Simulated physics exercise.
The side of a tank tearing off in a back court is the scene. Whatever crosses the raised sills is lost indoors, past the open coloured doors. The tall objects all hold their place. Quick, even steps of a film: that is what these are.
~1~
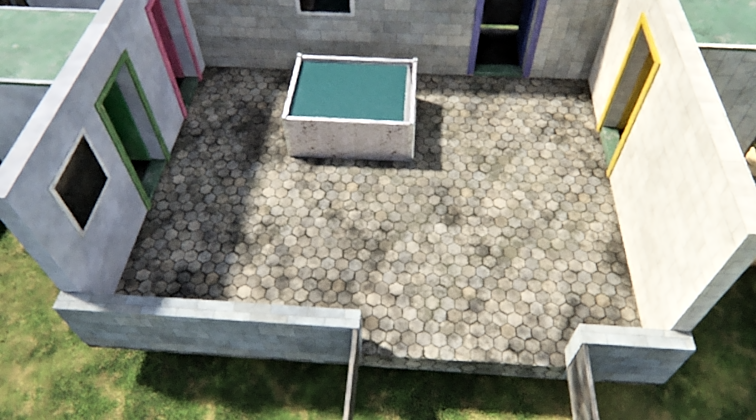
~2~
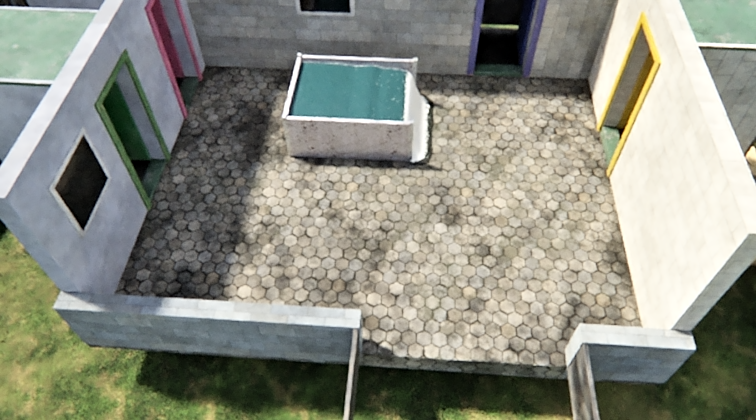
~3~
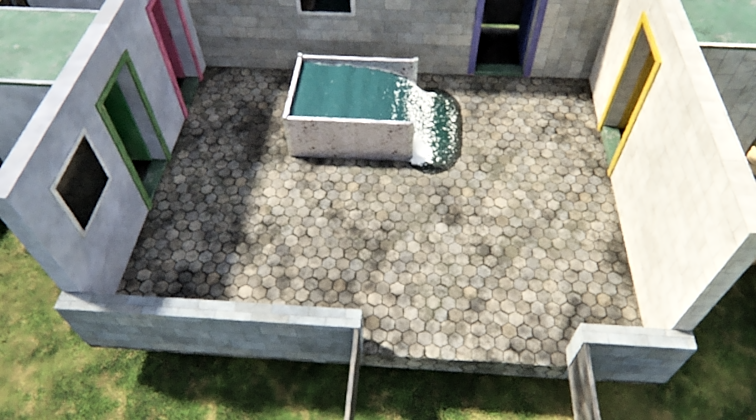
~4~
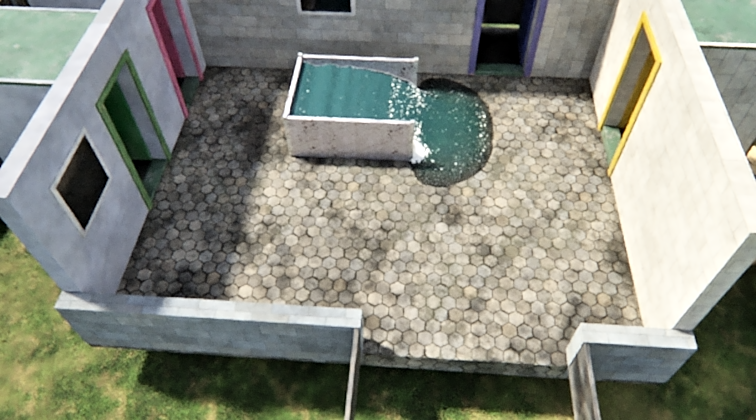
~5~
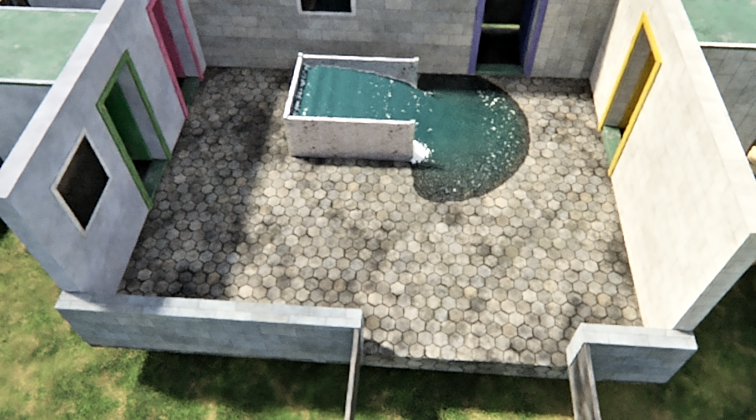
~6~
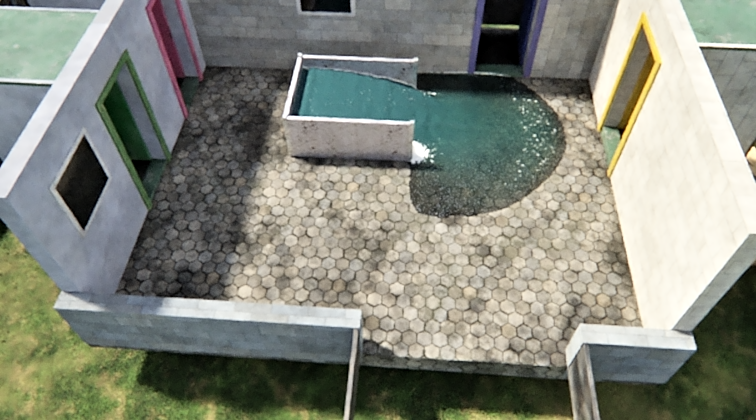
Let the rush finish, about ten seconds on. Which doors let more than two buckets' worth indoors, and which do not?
The yellow door lets more through; the green door does not; the blue door lets more through; the pink door does not.
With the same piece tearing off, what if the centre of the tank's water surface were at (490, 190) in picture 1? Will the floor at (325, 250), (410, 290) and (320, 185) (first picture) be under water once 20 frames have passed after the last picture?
As listed: Wet, flooded, clear.
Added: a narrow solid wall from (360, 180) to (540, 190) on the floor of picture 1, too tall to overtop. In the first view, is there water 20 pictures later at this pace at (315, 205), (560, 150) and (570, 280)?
Taking the points in the order given, they are high and dry, inundated and inundated.
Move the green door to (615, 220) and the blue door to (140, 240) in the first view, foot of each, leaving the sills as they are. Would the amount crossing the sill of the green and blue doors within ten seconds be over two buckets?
Green: Gets flooded; blue: Does not flood.
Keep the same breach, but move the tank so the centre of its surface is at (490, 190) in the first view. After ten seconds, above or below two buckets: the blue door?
Blue: Overshoots.
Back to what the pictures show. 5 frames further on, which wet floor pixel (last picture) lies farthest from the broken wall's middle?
(616, 238).
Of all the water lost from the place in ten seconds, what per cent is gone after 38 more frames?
Approximately 70 %.
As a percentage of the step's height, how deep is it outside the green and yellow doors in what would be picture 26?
Some 0 percent, then some 120 percent.
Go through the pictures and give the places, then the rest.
The tank at (353, 92) is whole and still, in the first picture.
Water pours out at (410, 118) and has run to (413, 163), in the second picture.
Water pours out at (411, 119) and has run to (443, 167), in the third picture.
Water pours out at (411, 119) and has run to (474, 170), in the fourth picture.
The front is at (521, 116), out from the gap at (411, 120), in the fifth picture.
The front is at (560, 148), out from the gap at (411, 120), in the sixth picture.
A moment on, water covers 30 % of the floor; the yellow door over two buckets in, the green door not reached, the blue door under two buckets in, the pink door not reached.
Next, water covers 35 % of the floor; the yellow door far over two buckets in, the green door not reached, the blue door over two buckets in, the pink door not reached.
Then, water covers 40 % of the floor; the yellow door far over two buckets in, the green door not reached, the blue door over two buckets in, the pink door not reached.
Later, water covers 65 % of the floor; the yellow door far over two buckets in, the green door not reached, the blue door far over two buckets in, the pink door not reached.
In the end, water covers 85 % of the floor; the yellow door far over two buckets in, the green door wet at the sill, nothing in, the blue door far over two buckets in, the pink door wet at the sill, nothing in.
